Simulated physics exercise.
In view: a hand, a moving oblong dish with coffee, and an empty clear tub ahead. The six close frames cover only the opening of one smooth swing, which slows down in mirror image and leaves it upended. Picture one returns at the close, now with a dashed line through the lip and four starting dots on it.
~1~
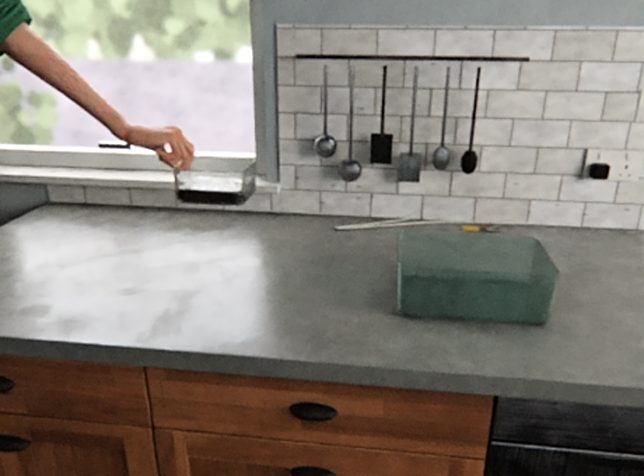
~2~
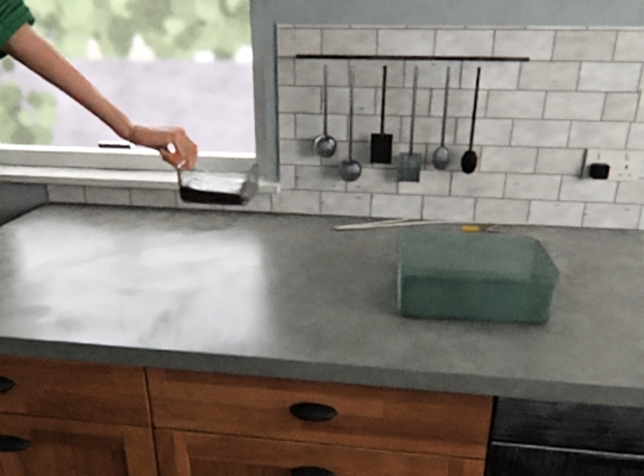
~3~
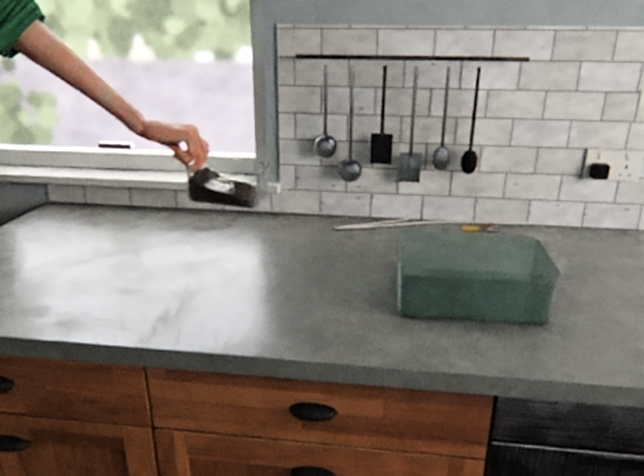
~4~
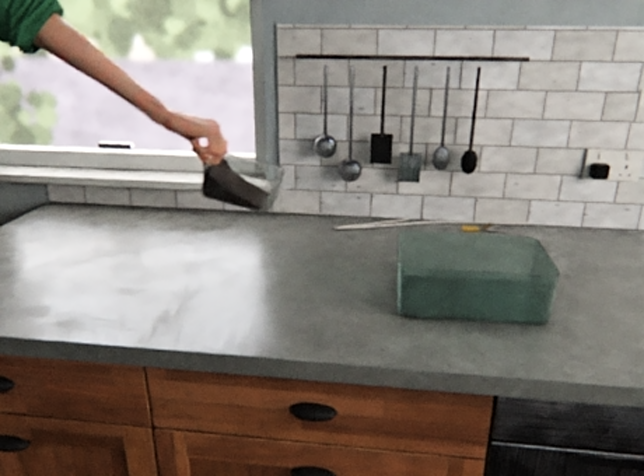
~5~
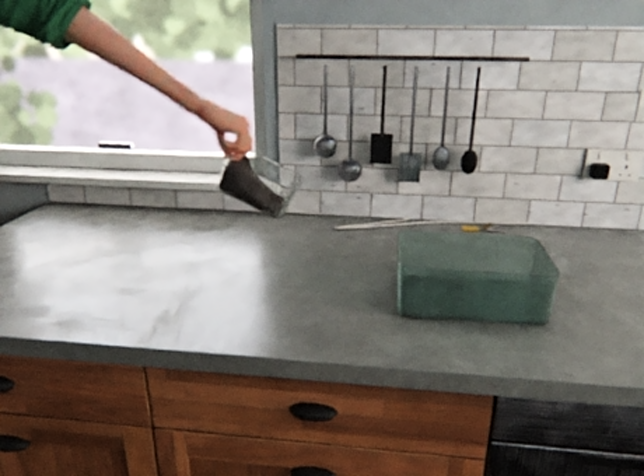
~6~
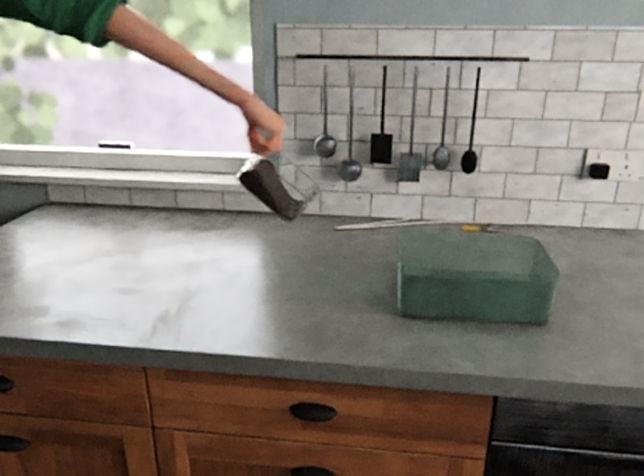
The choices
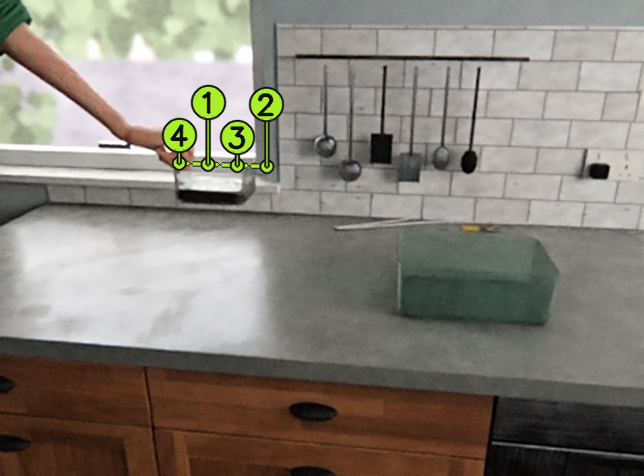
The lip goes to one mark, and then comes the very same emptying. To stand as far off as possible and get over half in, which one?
Take 2.
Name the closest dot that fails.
It is 3.
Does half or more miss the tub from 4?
Yes, it does.
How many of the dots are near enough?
One of them.
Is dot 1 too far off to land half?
Yes, it does.
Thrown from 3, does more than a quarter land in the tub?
Yes, it does.
On the marked copy, 1 at (208, 164); 2 at (266, 166); 3 at (237, 165); 4 at (179, 163).
With 1, about 17 % lands in the tub, 78 % falls short and 5 % goes beside or beyond.
With 2, about 67 % lands in the tub, 26 % falls short and 7 % goes beside or beyond.
With 3, about 35 % lands in the tub, 58 % falls short and 7 % goes beside or beyond.
With 4, about 3 % lands in the tub, 94 % falls short and 3 % goes beside or beyond.
